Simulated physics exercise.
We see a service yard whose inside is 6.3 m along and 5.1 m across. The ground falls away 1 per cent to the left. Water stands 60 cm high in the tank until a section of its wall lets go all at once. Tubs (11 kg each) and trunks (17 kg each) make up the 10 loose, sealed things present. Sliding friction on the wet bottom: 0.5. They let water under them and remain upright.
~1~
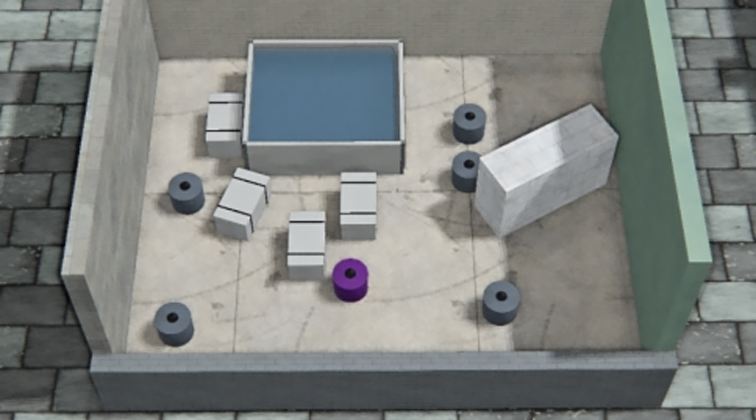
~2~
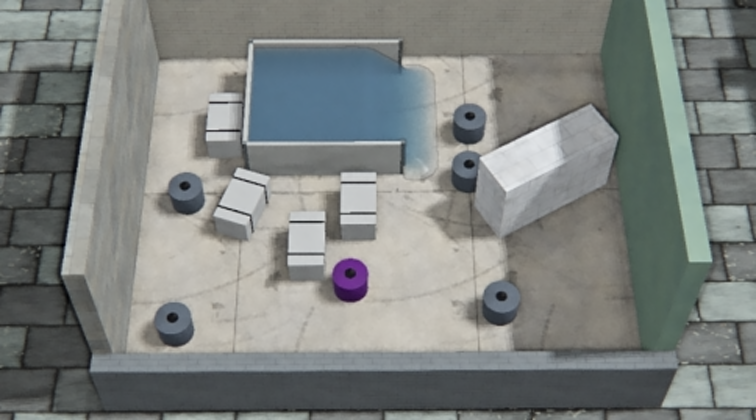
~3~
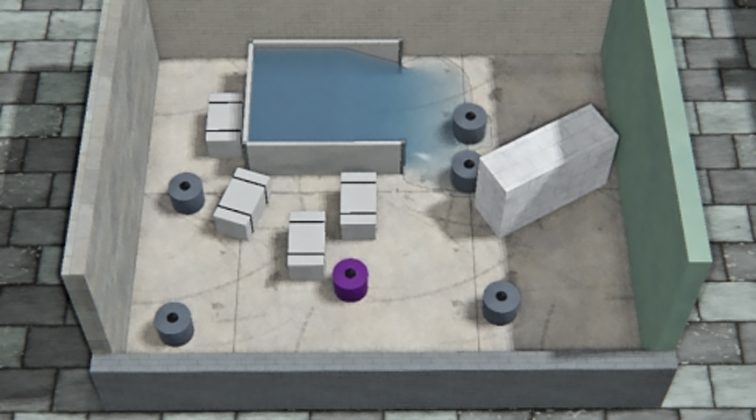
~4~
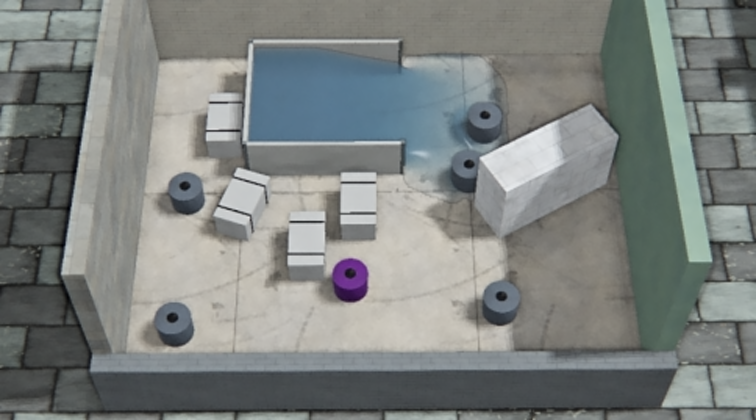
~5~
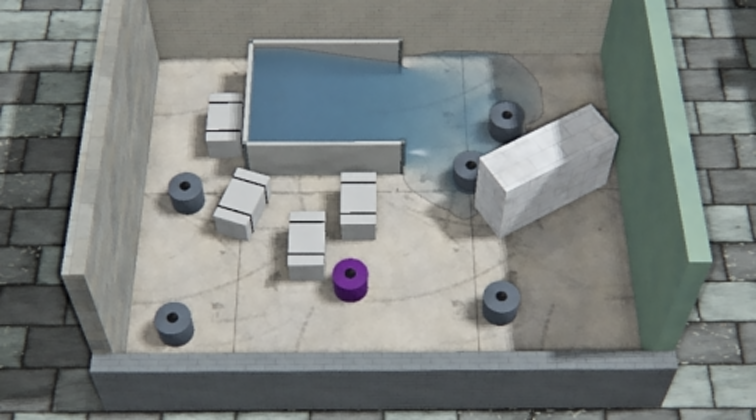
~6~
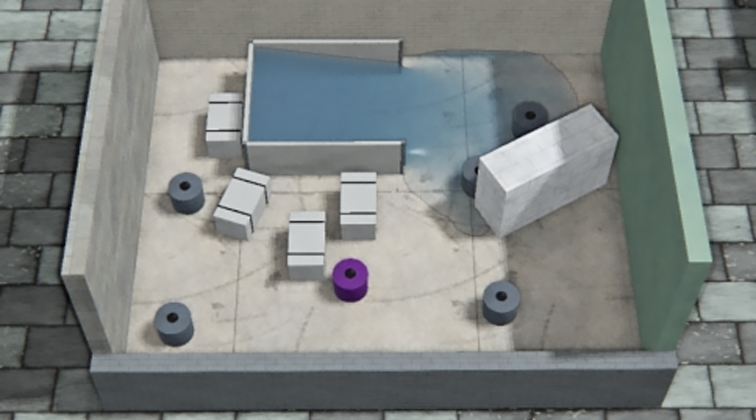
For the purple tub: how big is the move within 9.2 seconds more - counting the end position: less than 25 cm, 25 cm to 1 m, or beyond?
It's going to be swept far off, I think.
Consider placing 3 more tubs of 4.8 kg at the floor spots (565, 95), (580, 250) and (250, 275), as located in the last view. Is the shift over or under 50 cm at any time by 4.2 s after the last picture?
The first one ends up beyond that, the second beyond that, the third inside that.
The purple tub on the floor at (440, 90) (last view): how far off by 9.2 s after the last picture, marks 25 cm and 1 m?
Observed: Object goes well off.
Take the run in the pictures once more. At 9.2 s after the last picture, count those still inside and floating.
At that time the total is 6.
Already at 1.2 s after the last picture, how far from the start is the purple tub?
About 0 cm out of place.
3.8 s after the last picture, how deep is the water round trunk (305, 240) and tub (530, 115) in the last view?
About 1 and 16 cm.
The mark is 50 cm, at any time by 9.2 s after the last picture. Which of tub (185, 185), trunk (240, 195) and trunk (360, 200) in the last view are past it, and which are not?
Taking them in order: Exceeded, fell shy and exceeded.
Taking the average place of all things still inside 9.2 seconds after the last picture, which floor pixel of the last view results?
The average lands around (302, 210).
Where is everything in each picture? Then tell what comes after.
The purple tub at (351, 274), on the bottom; water covers 3.4 m2; 0 of 10 have shifted, in the first picture.
The purple tub at (351, 274) rests on the ground; water covers 4.3 m2; 0 of 10 have shifted, in the second picture.
The purple tub at (351, 274), on the bottom; water covers 5.3 m2; 0 of 10 have shifted, in the third picture.
The purple tub at (351, 274), on the bottom; water covers 6.4 m2; 1 of 10 have shifted, in the fourth picture.
The purple tub at (351, 274) rests on the ground; 7.6 m2 under water; 1 of 10 have shifted, in the fifth picture.
The purple tub at (351, 274) rests on the ground; water covers 8.8 m2; 2 of 10 have shifted, in the sixth picture.
Then, 1.2 s after the last picture the purple tub is near (351, 274), 0.0 m from its start, aground; 2 afloat.
Then, 3.8 s after the last picture the purple tub is near (349, 275), 0.0 m from its start, aground; 2 afloat.
Then, 6.2 s after the last picture the purple tub is near (195, 320), 2.0 m from its start, aground; 2 afloat.
Then, 9.2 s after the last picture the purple tub is near (177, 217), 2.4 m from its start, afloat; 6 afloat.
